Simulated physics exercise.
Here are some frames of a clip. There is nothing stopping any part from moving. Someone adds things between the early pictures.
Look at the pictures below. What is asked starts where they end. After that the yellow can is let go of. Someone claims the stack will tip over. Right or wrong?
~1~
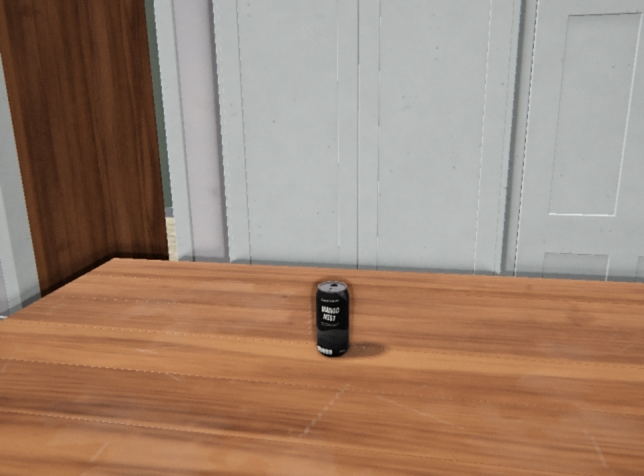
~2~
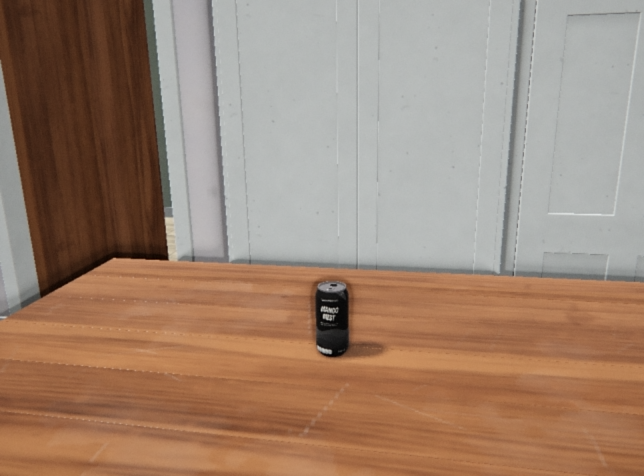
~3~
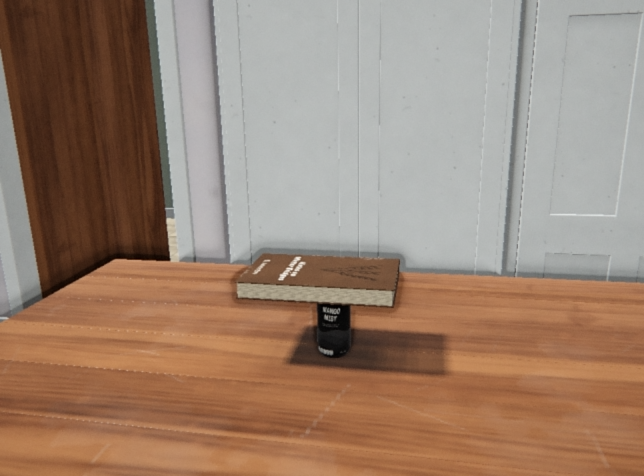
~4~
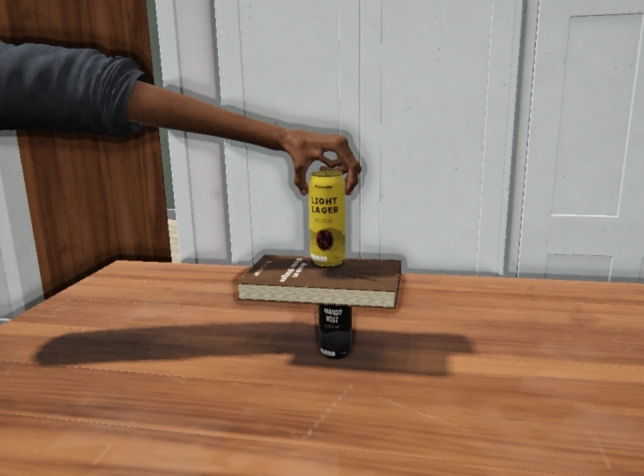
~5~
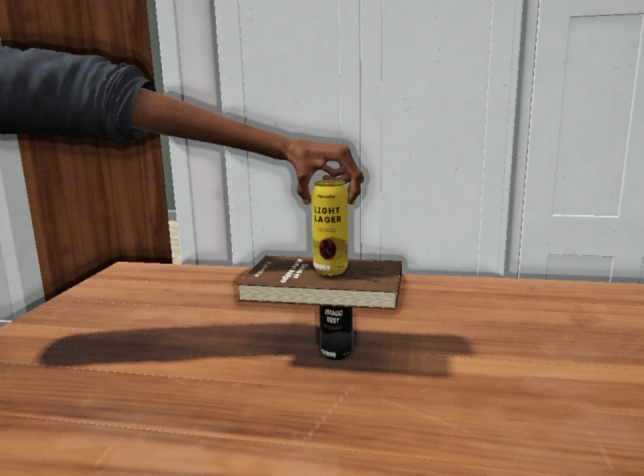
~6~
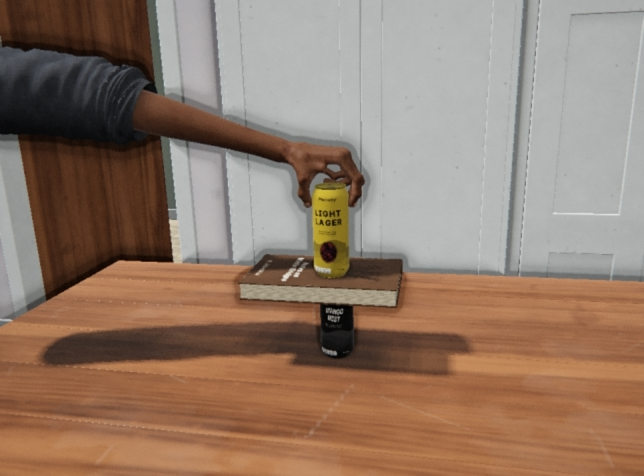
Wrong, it stays upright.
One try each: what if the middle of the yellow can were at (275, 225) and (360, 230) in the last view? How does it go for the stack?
It tips over first and stays steady second.
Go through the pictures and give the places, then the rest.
The last thing is not in view yet, in the first frame.
The last thing is not in view yet, in the second frame.
The last thing is not in view yet; brown book (322, 278), in the third frame.
Coming down; yellow can (327, 219); brown book (323, 279), in the fourth frame.
Coming down; yellow can (330, 227); brown book (324, 280), in the fifth frame.
Set down, still held; yellow can (331, 231); brown book (325, 278), in the sixth frame.
Then, 0.20 s on from there, no change.
Then, 0.40 s on from there, yellow can resting near (330, 231).
In the end, all 3 unmoved. At the end, from the last picture's camera, yellow can near (330, 231). The stack holds.
